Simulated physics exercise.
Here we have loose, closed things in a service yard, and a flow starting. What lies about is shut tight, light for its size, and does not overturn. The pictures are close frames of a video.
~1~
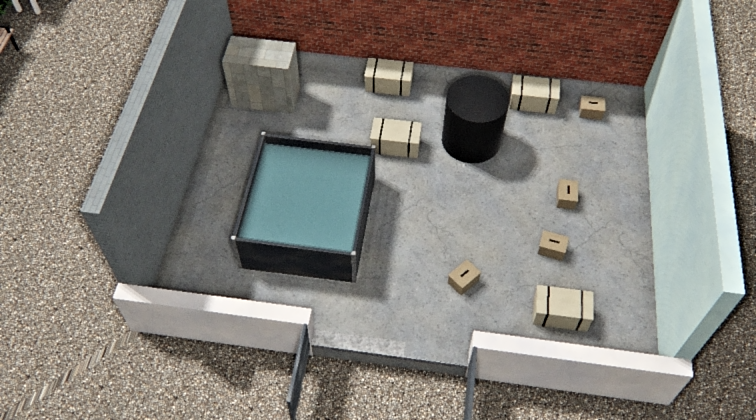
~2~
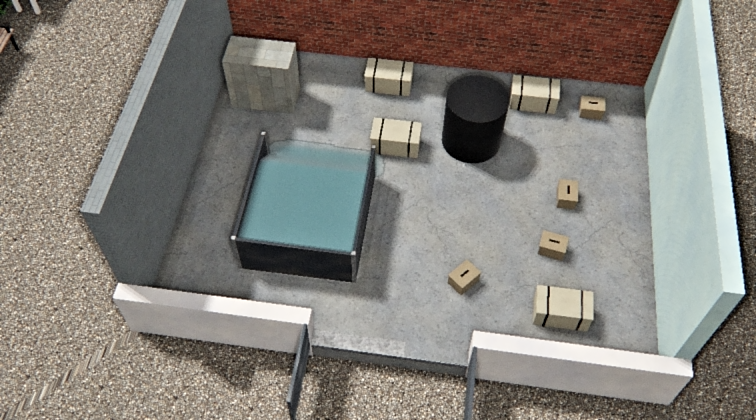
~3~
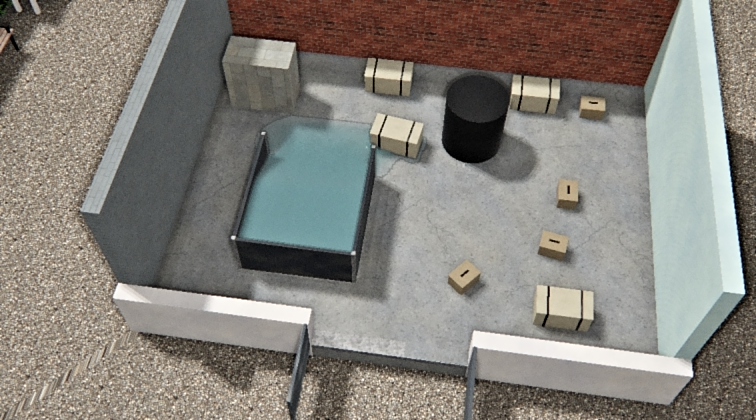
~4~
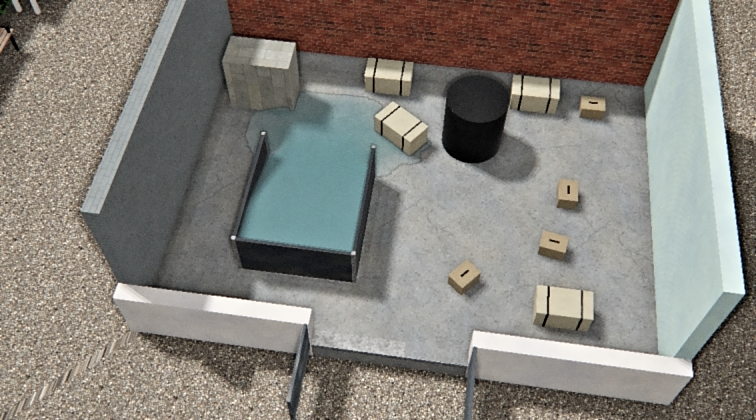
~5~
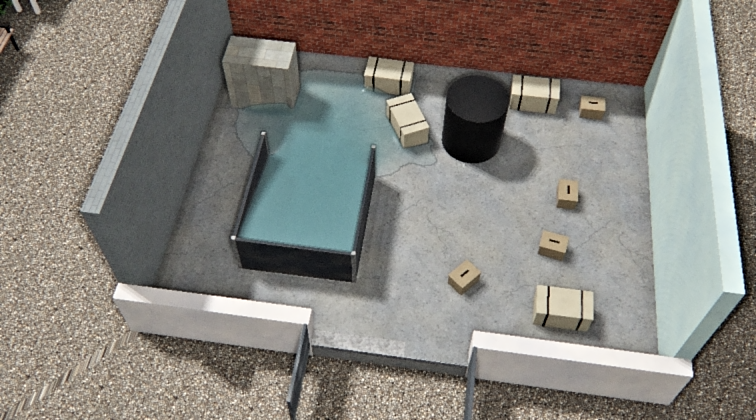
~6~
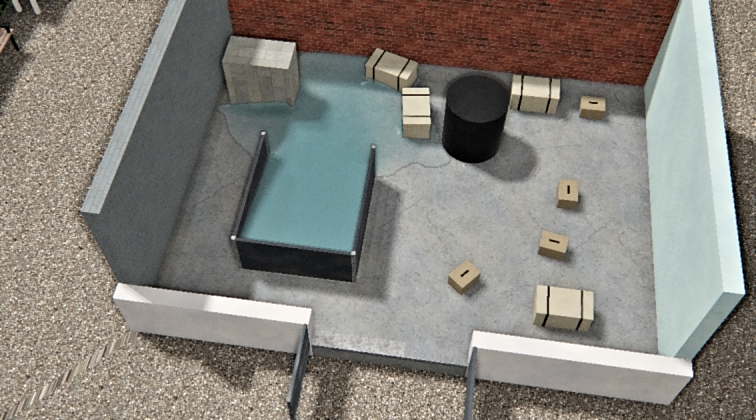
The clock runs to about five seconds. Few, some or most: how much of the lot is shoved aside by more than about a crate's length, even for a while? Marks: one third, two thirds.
Share: From one to two thirds.
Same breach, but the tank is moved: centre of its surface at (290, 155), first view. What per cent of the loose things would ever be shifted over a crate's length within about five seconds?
Near 40 in a hundred.
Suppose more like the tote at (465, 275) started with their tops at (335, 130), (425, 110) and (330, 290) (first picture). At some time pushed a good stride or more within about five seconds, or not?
As listed: Moved that far, that far or more, never so far.
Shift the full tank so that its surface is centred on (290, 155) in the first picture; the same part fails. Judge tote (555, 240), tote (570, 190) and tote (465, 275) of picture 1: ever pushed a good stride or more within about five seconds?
One after the other: Less than that, no, short of that.
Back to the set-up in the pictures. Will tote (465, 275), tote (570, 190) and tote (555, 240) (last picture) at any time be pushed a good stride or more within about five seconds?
As listed: Less than that, never so far, no.
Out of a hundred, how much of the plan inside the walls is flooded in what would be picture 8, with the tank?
I make it 30 per cent.
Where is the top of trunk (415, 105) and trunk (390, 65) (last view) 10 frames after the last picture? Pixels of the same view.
Near (508, 80) and (471, 54).
A moment on, 1 of 8 are well off their spots; 1 afloat.
Next, 2 of 8 are well off their spots; 1 afloat.
Later, 4 of 8 are well off their spots; 3 afloat.
In the end, 4 of 8 are well off their spots, and 4 have been at some point; 2 afloat.
